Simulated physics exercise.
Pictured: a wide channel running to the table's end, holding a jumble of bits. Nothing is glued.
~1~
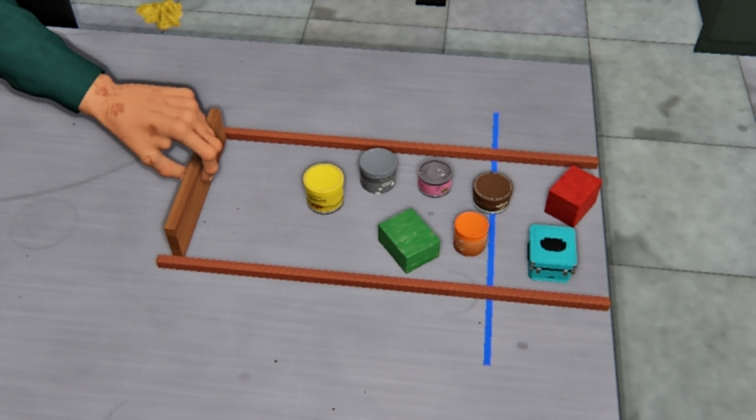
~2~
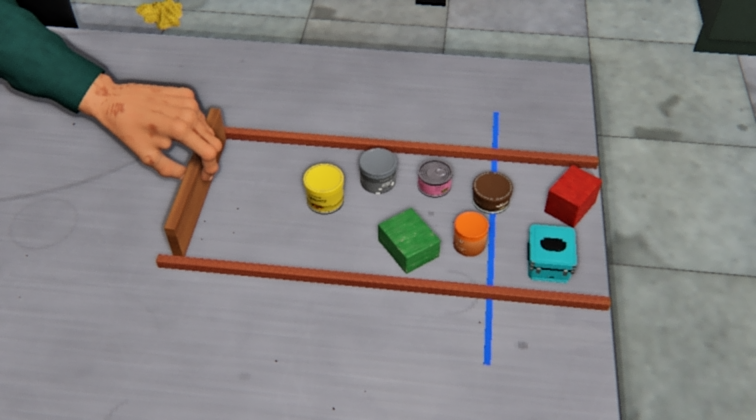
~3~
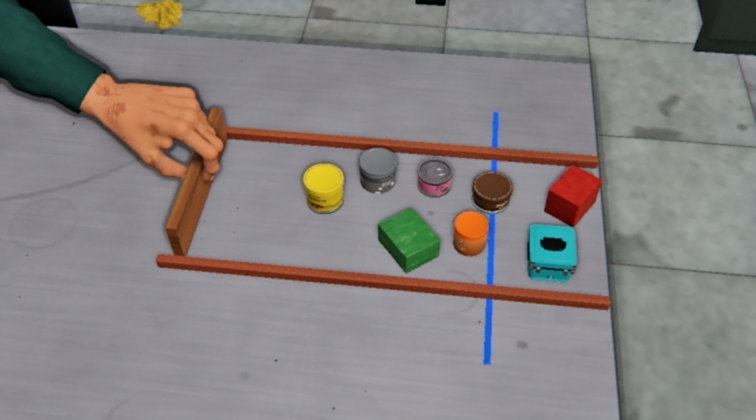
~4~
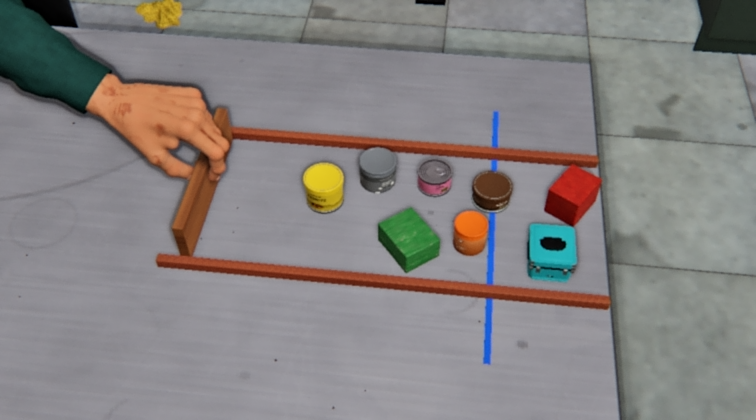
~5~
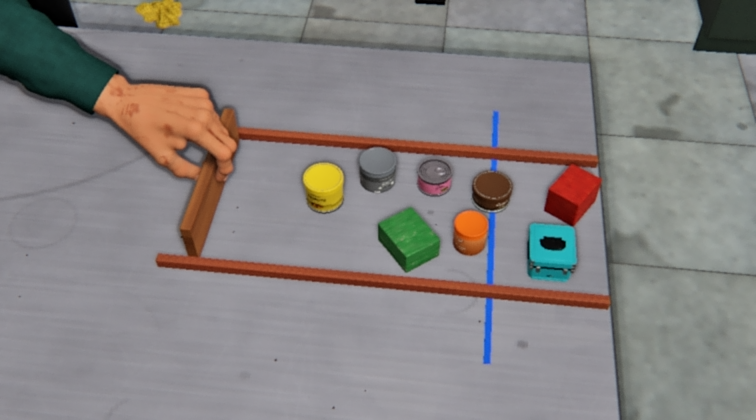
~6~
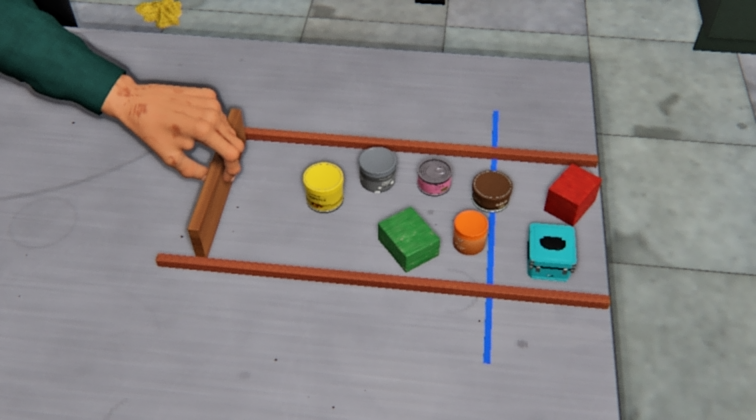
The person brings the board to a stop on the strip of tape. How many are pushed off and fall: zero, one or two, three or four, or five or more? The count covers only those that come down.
Count off: Nothing.
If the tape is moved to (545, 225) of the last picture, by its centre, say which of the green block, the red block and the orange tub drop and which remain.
Result - the green block is safe, the red block is gone, the orange tub is safe.
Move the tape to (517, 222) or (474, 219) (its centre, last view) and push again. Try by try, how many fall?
The counts would come to 1 and 0.
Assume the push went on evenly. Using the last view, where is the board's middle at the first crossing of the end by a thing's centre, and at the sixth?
At (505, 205) for the first, at (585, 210) for the sixth.
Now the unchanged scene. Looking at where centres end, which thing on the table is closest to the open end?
I'd say the red block.
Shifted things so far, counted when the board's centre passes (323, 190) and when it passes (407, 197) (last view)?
It comes to 1 for the first spot, 5 for the other.
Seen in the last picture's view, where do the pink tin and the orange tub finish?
The pink tin ends at (548, 177) and the orange tub at (533, 230).
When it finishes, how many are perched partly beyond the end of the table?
The count would be 1.
A little later, none off yet; red block at rest near (573, 195); turquoise case at rest near (550, 253); brown pot at rest near (492, 191).
When it is over, the number that fall off is zero.
